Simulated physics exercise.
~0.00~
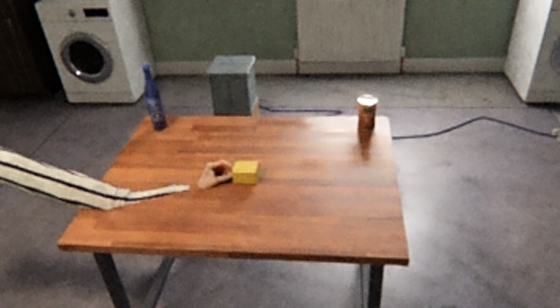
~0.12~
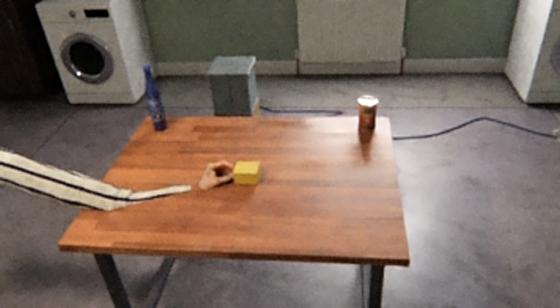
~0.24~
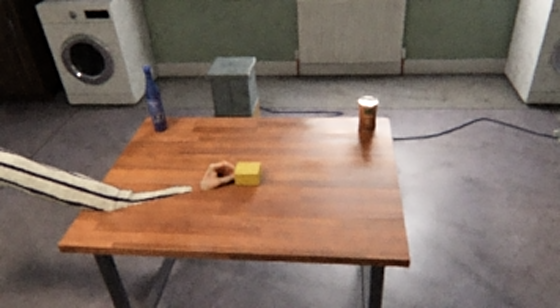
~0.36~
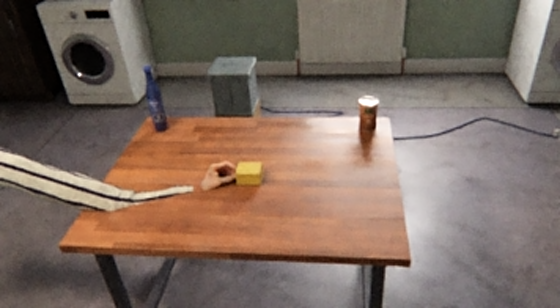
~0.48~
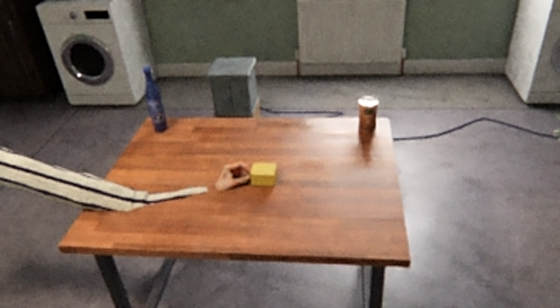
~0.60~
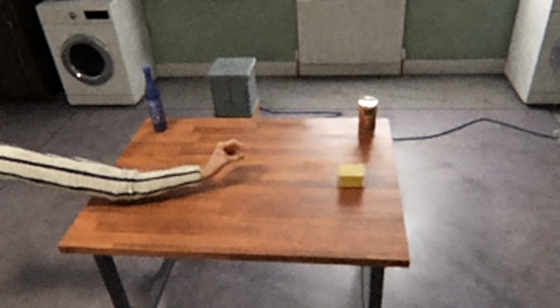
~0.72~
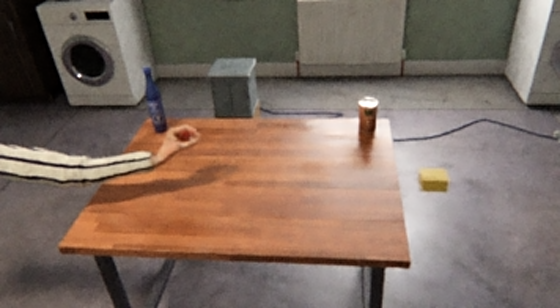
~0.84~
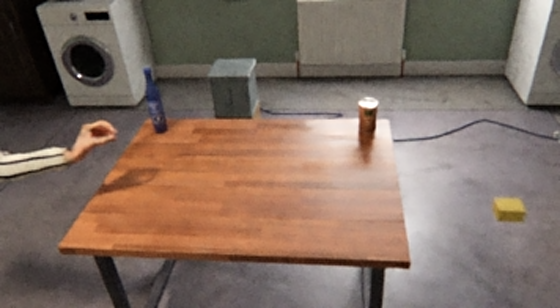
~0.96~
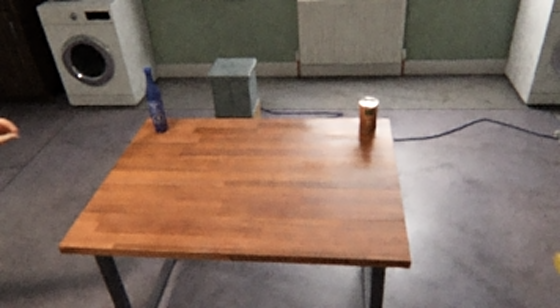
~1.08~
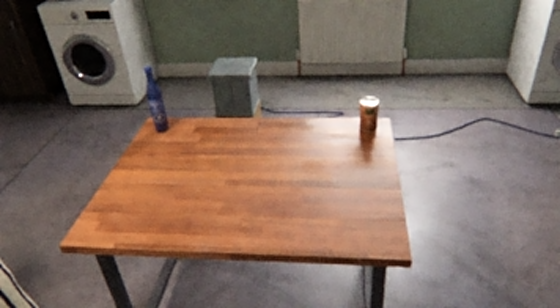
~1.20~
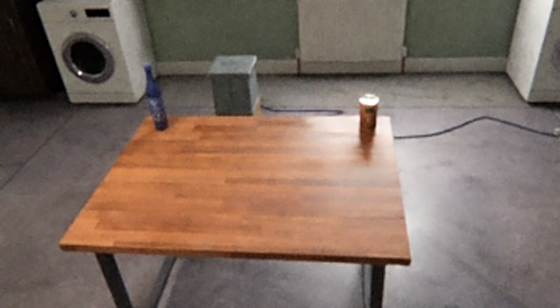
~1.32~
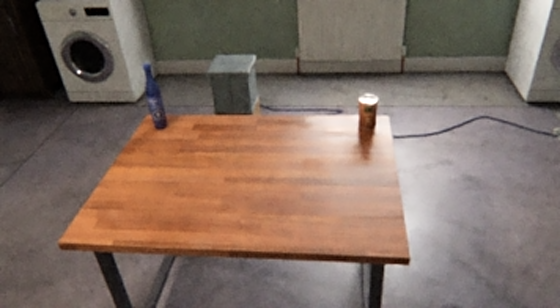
Yellow block pushed rightward by a hand, sliding off the wooden table and out of view, leaving blue bottle and orange tin.
